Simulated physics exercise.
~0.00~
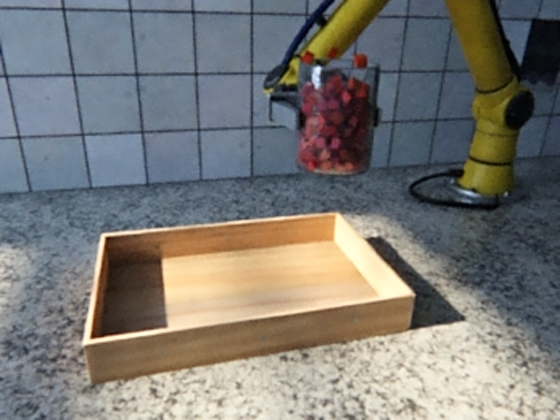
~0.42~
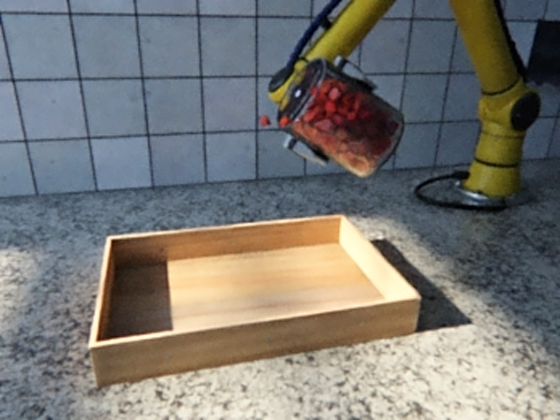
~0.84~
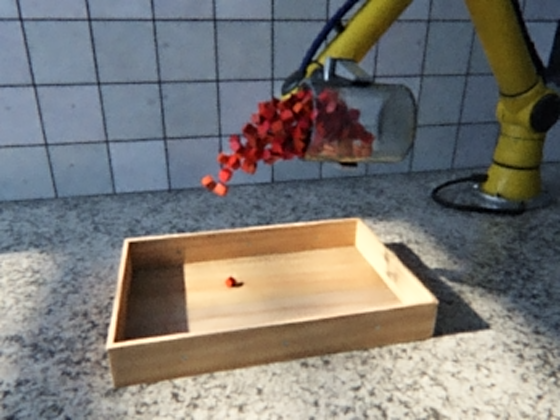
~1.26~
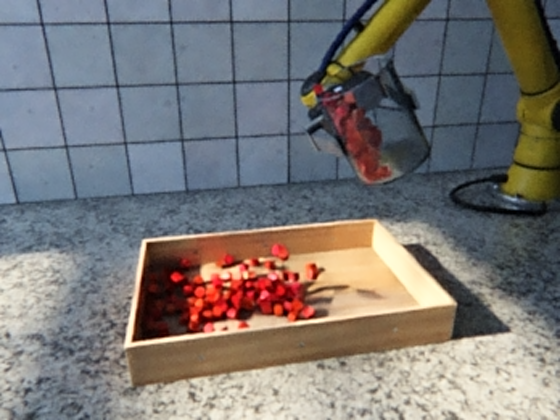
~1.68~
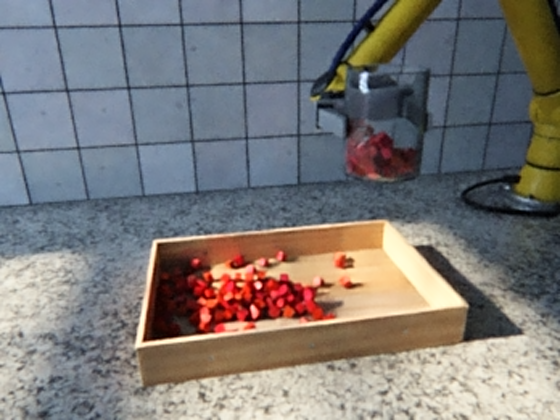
A yellow robot arm holds a clear beaker full of small red pieces above a shallow wooden tray on a speckled grey counter, seen from the front and slightly above, with white tiles behind. The arm tips the beaker to the left until it lies on its side, and the pieces tumble out in a stream towards the tray. It then turns the beaker back, still leaning, with some pieces left inside. Finally the beaker stands upright above the tray, a smaller share remaining in it, while most pieces lie scattered across the tray's left and middle.
